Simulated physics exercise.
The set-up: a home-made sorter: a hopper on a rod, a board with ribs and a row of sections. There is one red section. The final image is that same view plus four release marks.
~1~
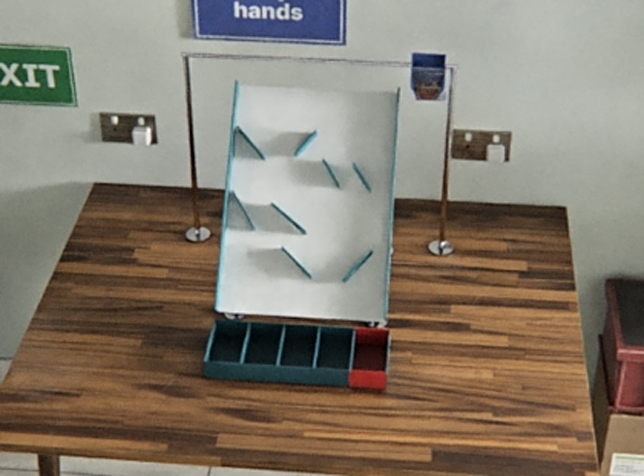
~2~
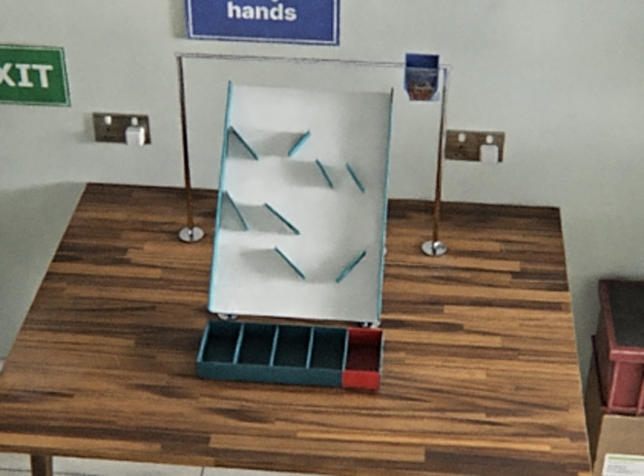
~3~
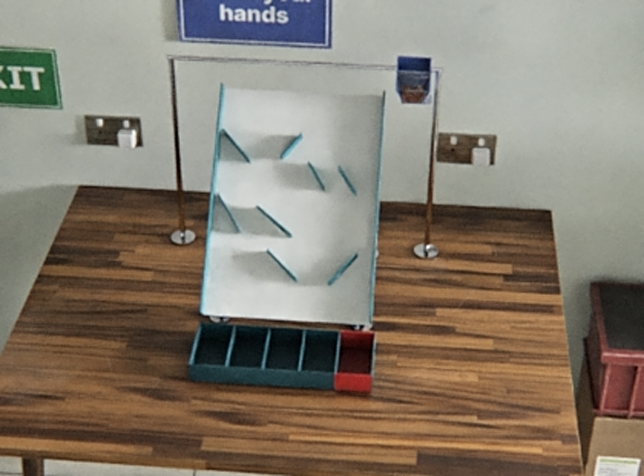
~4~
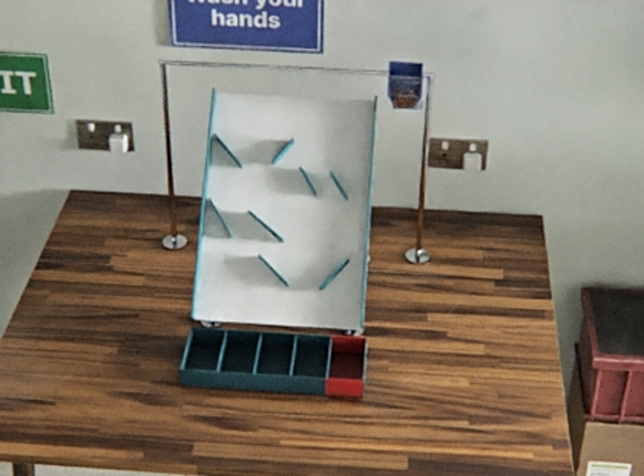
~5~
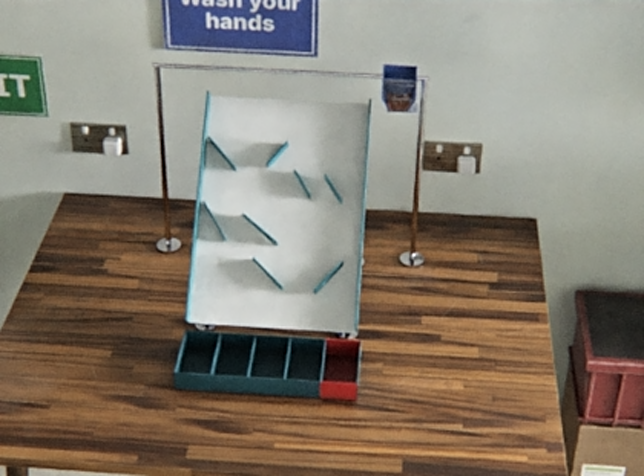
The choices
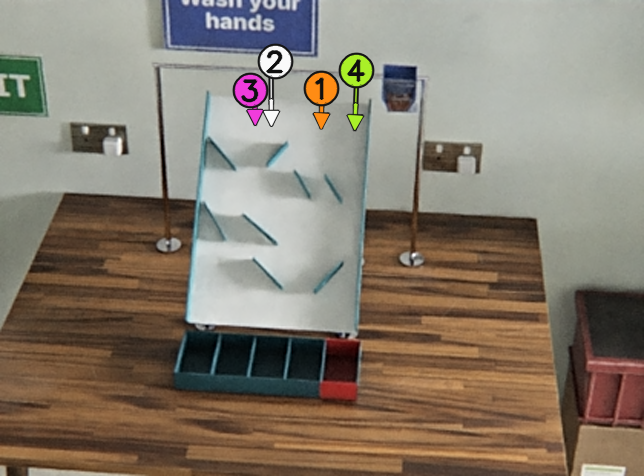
A wooden table with a dark striped grain stands against a pale wall, seen from the front and slightly above, beneath a blue sign and a green one at left. On it a white board with teal edges and slanted ribs leans above a row of four dark teal sections and a red one at right, with a small blue hopper on a rod at upper right. Nothing on the table moves; only the view shifts slightly, so everything slides a little left.
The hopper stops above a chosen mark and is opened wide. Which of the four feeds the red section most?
It is 4.
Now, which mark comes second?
That is mark 1.
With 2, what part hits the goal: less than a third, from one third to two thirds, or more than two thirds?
Mark 2 gives less than a third.
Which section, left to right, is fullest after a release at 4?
The fifth.
On the marked copy, mark 1 meets the board at (321, 123); mark 2 meets the board at (271, 120); mark 3 meets the board at (255, 119); mark 4 meets the board at (355, 124).
With 1, close to a third in the red section, close to half in other sections, only a few held on the board, a small share outside the box.
With 2, none at all in the red section, the bulk in other sections, a small share held on the board, only a few outside the box.
With 3, none at all in the red section, the bulk in other sections, a small share held on the board, a small share outside the box.
With 4, all but a few in the red section, a small share in other sections.
